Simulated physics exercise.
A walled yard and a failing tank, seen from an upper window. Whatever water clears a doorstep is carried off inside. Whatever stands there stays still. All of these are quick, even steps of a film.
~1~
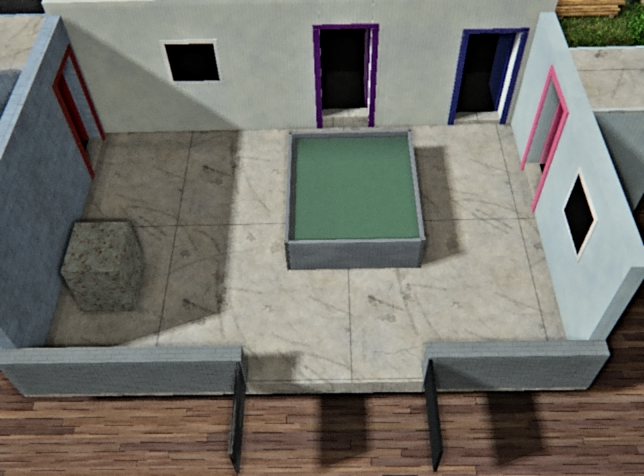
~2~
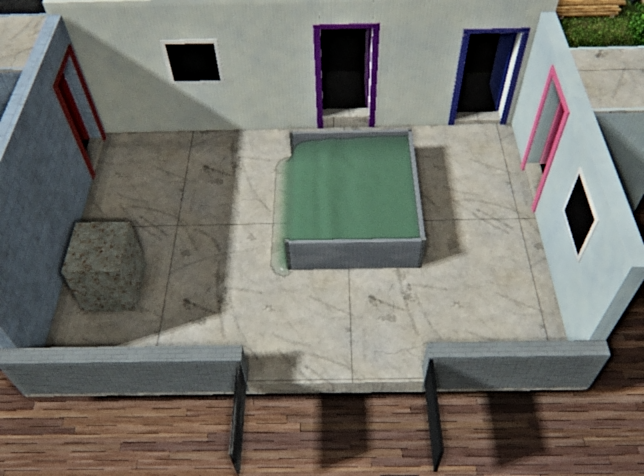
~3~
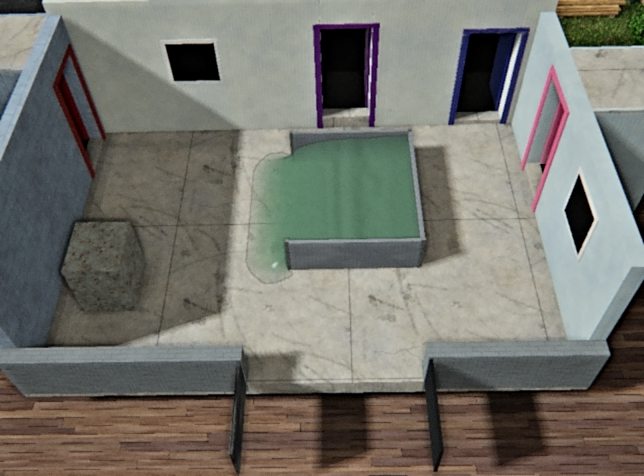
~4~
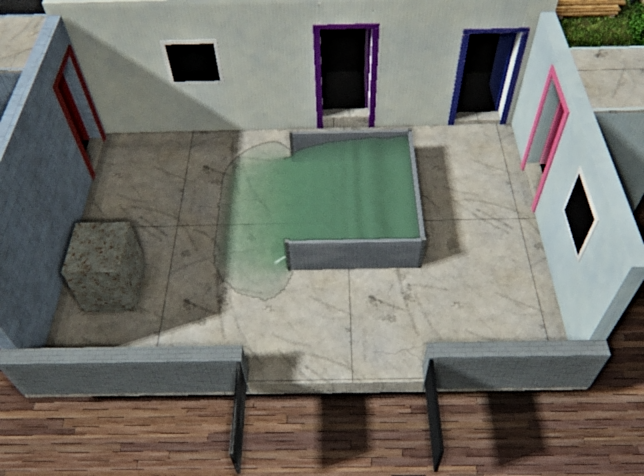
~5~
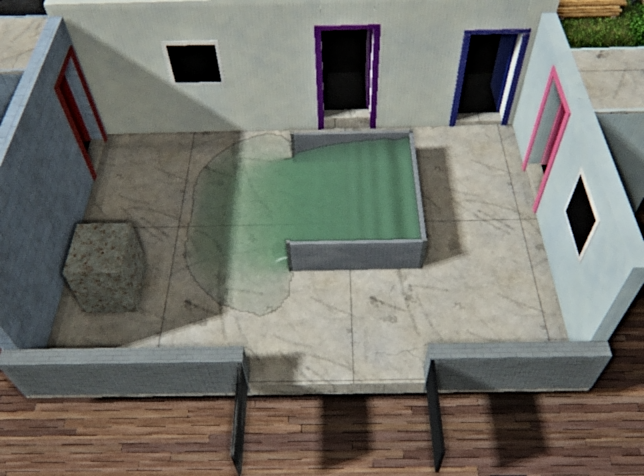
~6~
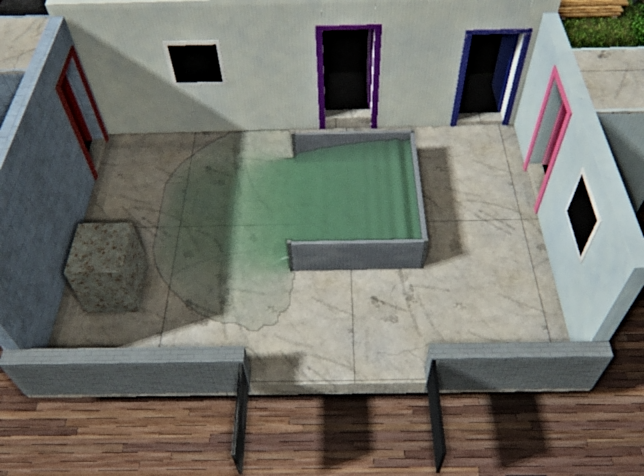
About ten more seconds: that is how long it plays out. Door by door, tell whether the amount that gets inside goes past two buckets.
Door by door: The purple door stays at two buckets or less, the red door goes past two buckets, the blue door stays at two buckets or less, the pink door stays at two buckets or less.
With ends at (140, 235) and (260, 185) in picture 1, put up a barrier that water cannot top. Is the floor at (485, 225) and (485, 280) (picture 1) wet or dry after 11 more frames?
Taking the points in order, the first is high and dry and the second is high and dry.
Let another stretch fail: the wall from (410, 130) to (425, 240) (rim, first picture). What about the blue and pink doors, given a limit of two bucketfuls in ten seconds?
Lab note: Blue door above the mark, pink door above the mark.
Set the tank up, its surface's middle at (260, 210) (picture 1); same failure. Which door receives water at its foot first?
I'd go with the red-painted one.
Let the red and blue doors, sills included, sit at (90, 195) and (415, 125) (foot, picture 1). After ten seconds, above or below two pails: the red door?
The red one overflows.
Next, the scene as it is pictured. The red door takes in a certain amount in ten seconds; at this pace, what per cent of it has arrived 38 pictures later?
Approximately 100 per cent.
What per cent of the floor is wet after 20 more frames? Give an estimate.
Around 50 percent of it.
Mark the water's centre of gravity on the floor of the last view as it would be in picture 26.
My reading is close to (187, 228).
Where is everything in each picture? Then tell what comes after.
The first frame shows the water tank at (352, 186) is whole and still.
In the second frame, the front is at (288, 273), out from the gap at (293, 203).
In the third frame, water pours out at (293, 204) and has run to (262, 276).
In the fourth frame, the front is at (243, 289), out from the gap at (293, 205).
In the fifth frame, the front is at (225, 300), out from the gap at (294, 206).
In the sixth frame, the front is at (168, 276), out from the gap at (295, 206).
A moment on, water covers 40 % of the floor; the purple door not reached, the red door wet at the sill, nothing in, the blue door not reached, the pink door not reached.
Next, water covers 50 % of the floor; the purple door not reached, the red door over two buckets in, the blue door not reached, the pink door not reached.
Then, water covers 50 % of the floor; the purple door not reached, the red door far over two buckets in, the blue door not reached, the pink door not reached.
Later, water covers 75 % of the floor; the purple door wet at the sill, nothing in, the red door far over two buckets in, the blue door not reached, the pink door not reached.
In the end, water covers 95 % of the floor; the purple door wet at the sill, nothing in, the red door far over two buckets in, the blue door wet at the sill, nothing in, the pink door wet at the sill, nothing in.
